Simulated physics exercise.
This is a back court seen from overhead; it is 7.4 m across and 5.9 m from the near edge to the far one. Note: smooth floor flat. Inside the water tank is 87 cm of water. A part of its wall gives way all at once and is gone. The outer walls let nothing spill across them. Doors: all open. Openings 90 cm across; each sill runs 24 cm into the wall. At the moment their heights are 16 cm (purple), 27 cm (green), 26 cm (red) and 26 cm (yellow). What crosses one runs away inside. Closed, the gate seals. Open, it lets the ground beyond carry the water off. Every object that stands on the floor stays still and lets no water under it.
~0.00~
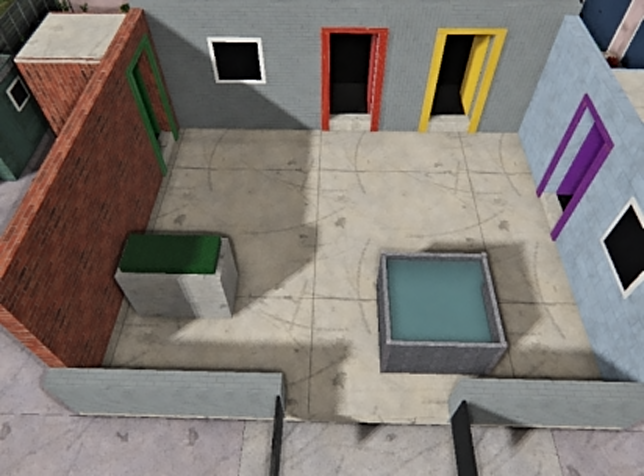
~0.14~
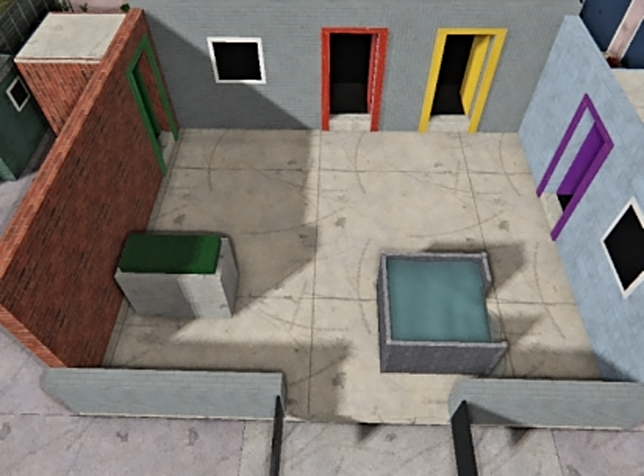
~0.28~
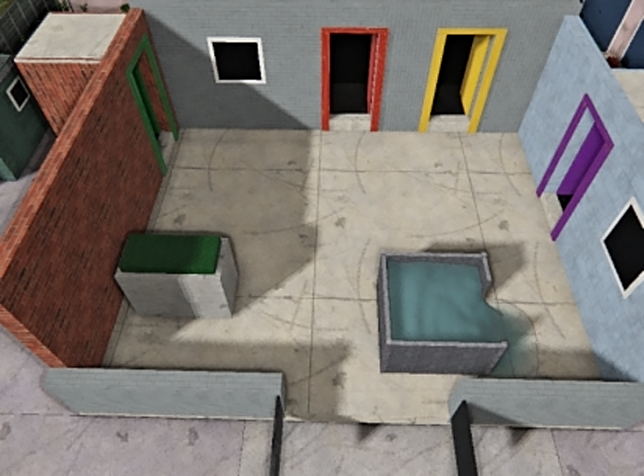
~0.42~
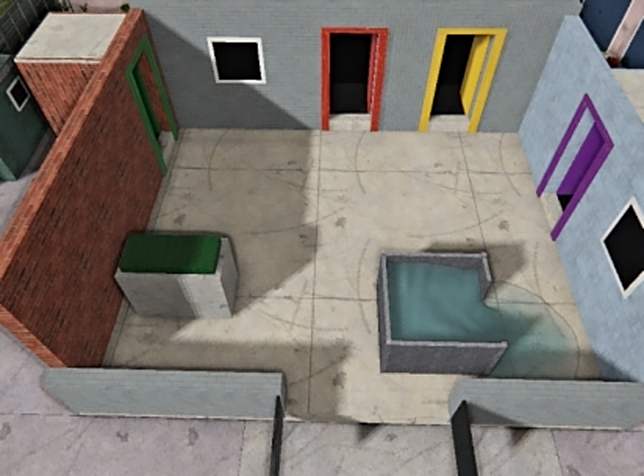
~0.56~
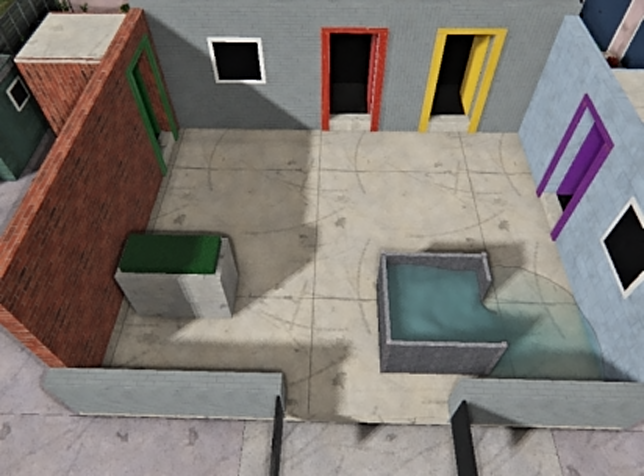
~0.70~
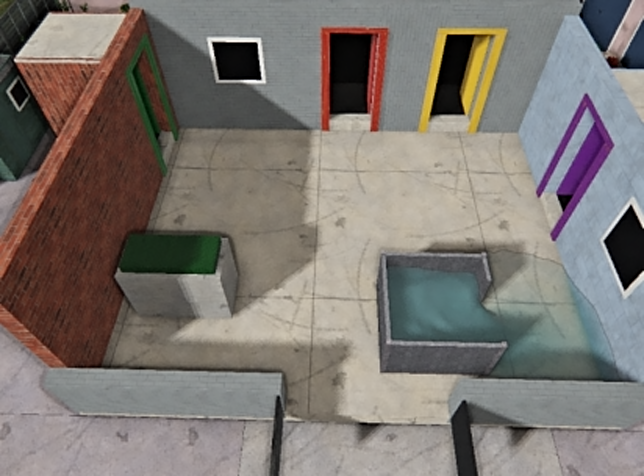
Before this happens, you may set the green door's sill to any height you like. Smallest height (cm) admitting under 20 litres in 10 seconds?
Roughly 6.5 cm.
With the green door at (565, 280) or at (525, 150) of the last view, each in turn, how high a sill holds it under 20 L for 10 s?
20 and 11.5 cm.
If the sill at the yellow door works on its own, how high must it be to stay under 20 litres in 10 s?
The yellow one would have to be about 14.0 cm high.
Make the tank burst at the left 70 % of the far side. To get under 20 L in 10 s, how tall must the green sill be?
Some 12.0 cm.
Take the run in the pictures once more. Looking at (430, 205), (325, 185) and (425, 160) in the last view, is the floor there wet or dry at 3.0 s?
So the three spots come out swamped, spared, swamped, in that order.
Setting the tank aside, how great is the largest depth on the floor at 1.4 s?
I'd estimate roughly 56 cm.
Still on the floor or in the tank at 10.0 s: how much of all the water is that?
I'd estimate some 92 in a hundred.
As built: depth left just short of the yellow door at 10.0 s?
About 5.5 cm.
After 1.4 s water covers 10 % of the floor, deepest (56 cm) near (610, 404); it has not reached the green door.
After 3.0 s water covers 35 % of the floor, deepest (26 cm) near (519, 137); it has not reached the green door.
After 10.0 s water covers 85 % of the floor, deepest (10 cm) near (132, 276); 8 cm at the green door, 0 litres in over its 27 cm sill.
At the green door as built, the water arrived by 5.6 s and peaked near 10 cm at 7.2 s.
With a sill of 5.5 cm, 33 litres would have come in within the 10 s; with 7.5 cm, 11 litres. So under 20 litres takes about 6.5 cm.
